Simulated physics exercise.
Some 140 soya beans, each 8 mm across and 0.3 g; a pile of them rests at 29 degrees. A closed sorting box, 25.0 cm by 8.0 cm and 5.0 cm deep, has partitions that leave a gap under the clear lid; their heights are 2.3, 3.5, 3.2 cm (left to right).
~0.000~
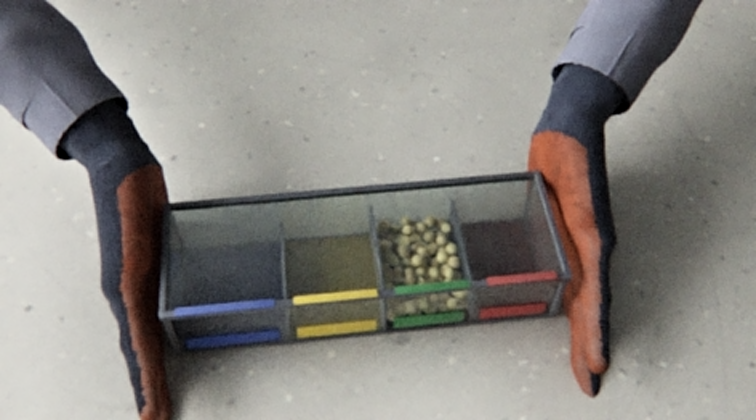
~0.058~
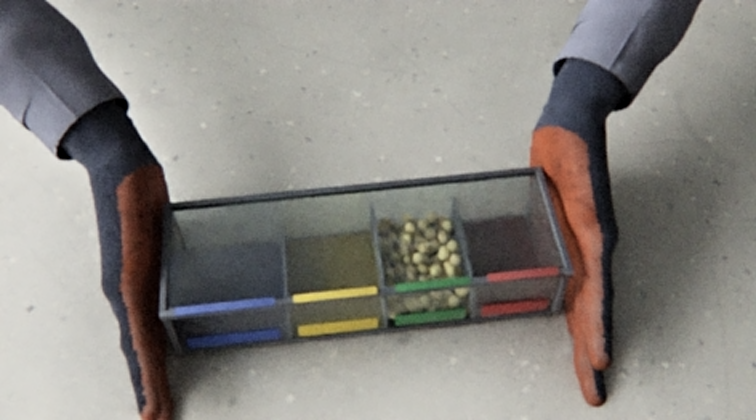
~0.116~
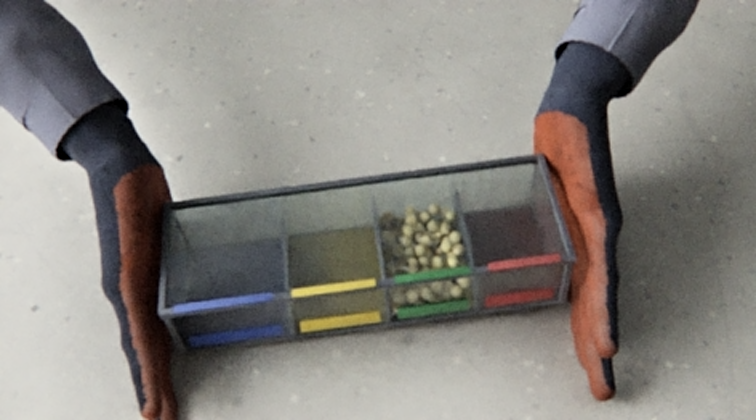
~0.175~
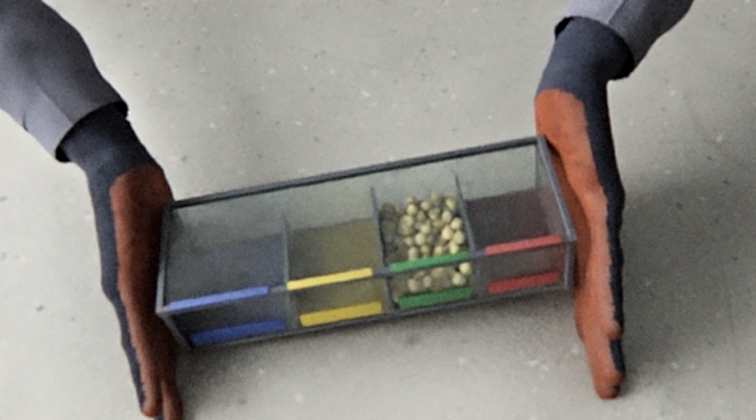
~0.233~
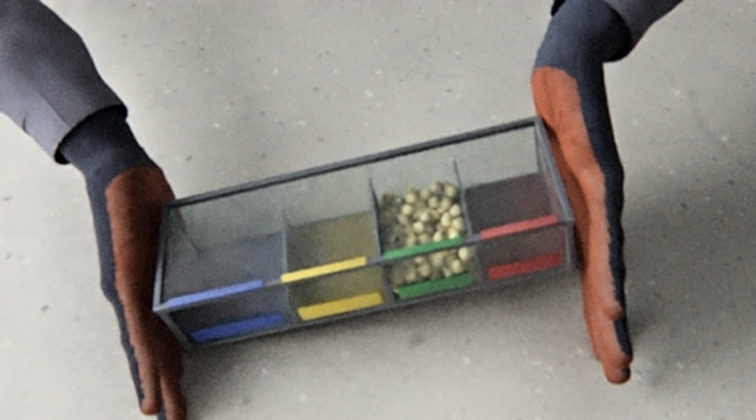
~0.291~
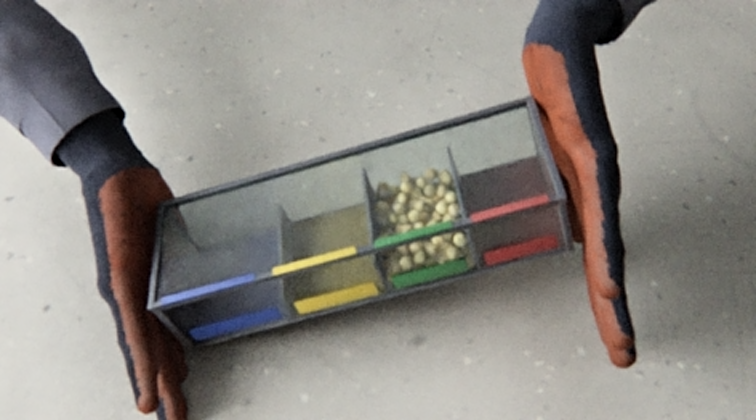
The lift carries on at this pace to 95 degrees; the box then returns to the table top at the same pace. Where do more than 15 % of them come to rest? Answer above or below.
Red: Below, blue: Above, green: Above, yellow: Below.
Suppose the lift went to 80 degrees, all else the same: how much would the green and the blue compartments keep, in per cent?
Then: Green 80, blue 15.
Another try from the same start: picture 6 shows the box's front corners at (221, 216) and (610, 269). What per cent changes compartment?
Then about 50 per cent.
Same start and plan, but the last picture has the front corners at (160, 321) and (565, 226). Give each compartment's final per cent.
Red 0; blue 35; green 65; yellow 5.
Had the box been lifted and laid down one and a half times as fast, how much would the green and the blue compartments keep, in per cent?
Then: Green 75; blue 15.
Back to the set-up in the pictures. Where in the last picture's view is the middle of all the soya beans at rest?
Around (399, 259).
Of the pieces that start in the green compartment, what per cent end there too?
About 70 per cent.
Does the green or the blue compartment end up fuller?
It is the green one.
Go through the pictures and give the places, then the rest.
In the first frame, box tilt 0 degrees, front corners at (167, 313) and (564, 274); green 100 %.
In the second frame, box tilt 1 degrees, front corners at (167, 313) and (566, 270).
In the third frame, box tilt 4 degrees, front corners at (166, 311) and (568, 257), lowest corner left back.
In the fourth frame, box tilt 8 degrees, front corners at (164, 308) and (569, 237), lowest corner left back.
In the fifth frame, box tilt 13 degrees, front corners at (161, 306) and (566, 217), lowest corner left back.
In the sixth frame, box tilt 17 degrees, front corners at (156, 304) and (558, 196), lowest corner left back; green 100 %. Its pace works out near 70 degrees a second.
Then, at 1.45 s, tilt 95 degrees; blue 5 %, green 90 %, yellow 5 %.
After 2.22 s, tilt 42 degrees; blue 30 %, green 70 %, yellow 5 %.
After 3.01 s, tilt 0 degrees; blue 30 %, green 65 %, yellow 5 %.
At rest (3.6 s), red 0 %, blue 30 %, green 65 %, yellow 5 %.
